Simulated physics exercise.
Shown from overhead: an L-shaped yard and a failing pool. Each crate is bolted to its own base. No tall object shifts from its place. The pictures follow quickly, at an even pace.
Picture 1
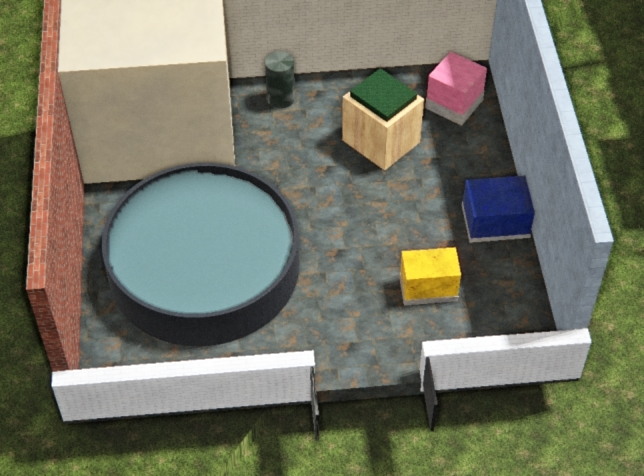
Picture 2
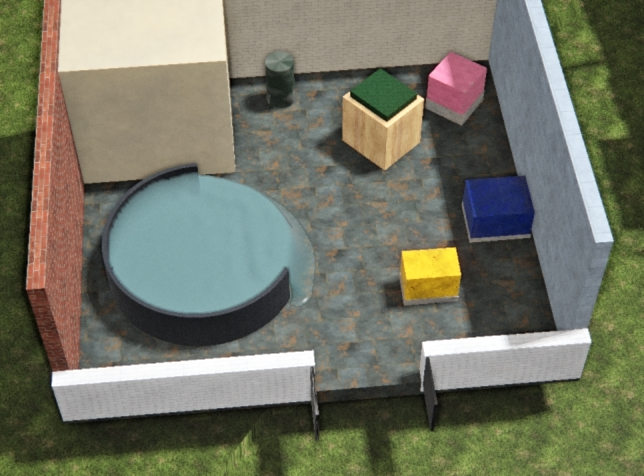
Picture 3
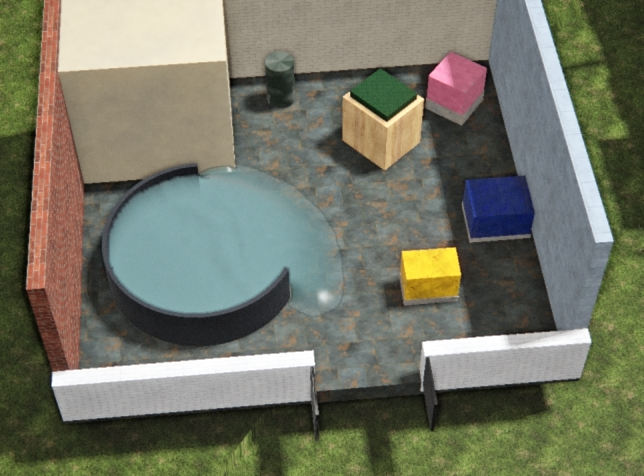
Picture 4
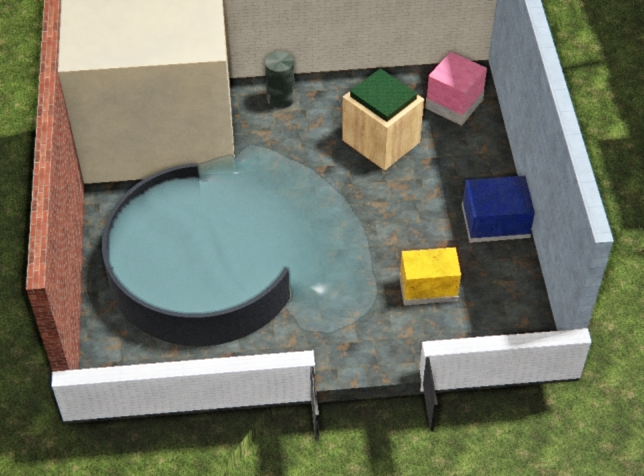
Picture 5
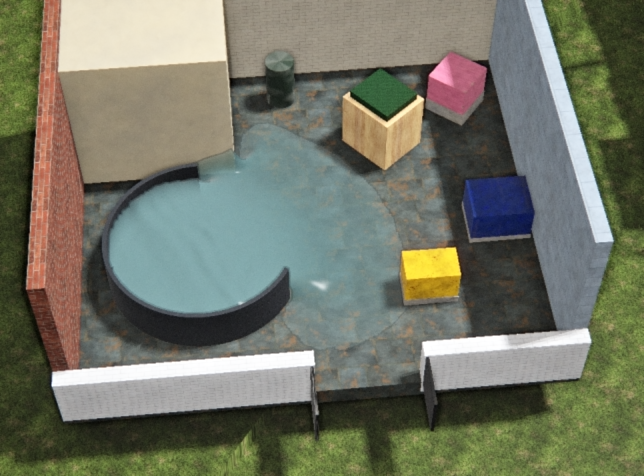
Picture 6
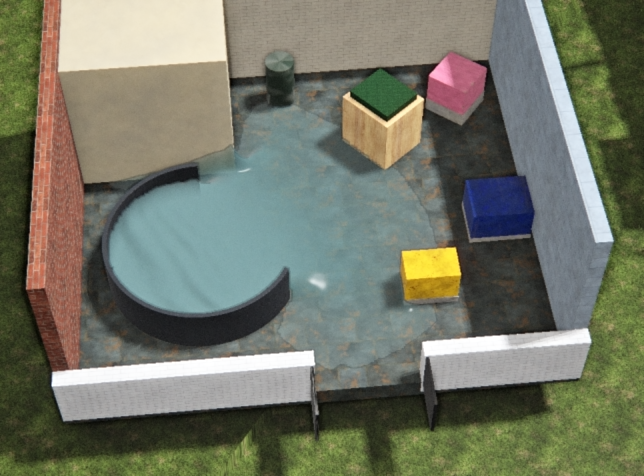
The clip shows a walled yard with a round pool whose right side opens, and water pours out, spreading rightward across the stone floor past the gap and around a yellow block while the coloured boxes stay in place.
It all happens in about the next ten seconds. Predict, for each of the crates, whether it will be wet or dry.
Result: The blue crate doesn't remain clear of the water all along; the yellow crate doesn't remain clear of the water all along; the pink crate doesn't remain clear of the water all along.
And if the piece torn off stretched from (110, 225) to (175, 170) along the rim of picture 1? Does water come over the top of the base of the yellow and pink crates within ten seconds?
My take: The yellow crate gets flooded, while the pink crate stays clear.
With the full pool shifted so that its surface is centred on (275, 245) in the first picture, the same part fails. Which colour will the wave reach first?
It is the yellow crate.
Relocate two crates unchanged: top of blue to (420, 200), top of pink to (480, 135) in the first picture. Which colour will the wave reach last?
Pink one.
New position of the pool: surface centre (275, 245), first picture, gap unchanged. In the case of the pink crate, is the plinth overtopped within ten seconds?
The pink one is flooded.
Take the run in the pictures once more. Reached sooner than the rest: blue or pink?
I reckon it's the blue-painted one.
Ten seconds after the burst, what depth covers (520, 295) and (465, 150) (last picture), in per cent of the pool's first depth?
12 and 12 per cent, in that order.
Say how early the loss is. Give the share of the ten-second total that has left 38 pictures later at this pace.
My guess would be around 35 percent.
A moment on, water covers 65 % of the floor; the blue crate water round its plinth, the yellow crate water round its plinth, the pink crate not reached.
Next, water covers 75 % of the floor; the blue crate water round its plinth, the yellow crate water round its plinth, the pink crate water round its plinth.
Then, water covers 85 % of the floor; the blue crate water round its plinth, the yellow crate water round its plinth, the pink crate water round its plinth.
Later, water covers 100 % of the floor; the blue crate water round its plinth, the yellow crate water round its plinth, the pink crate water round its plinth.
In the end, water covers 100 % of the floor; the blue crate was topped, the yellow crate was topped, the pink crate was topped.
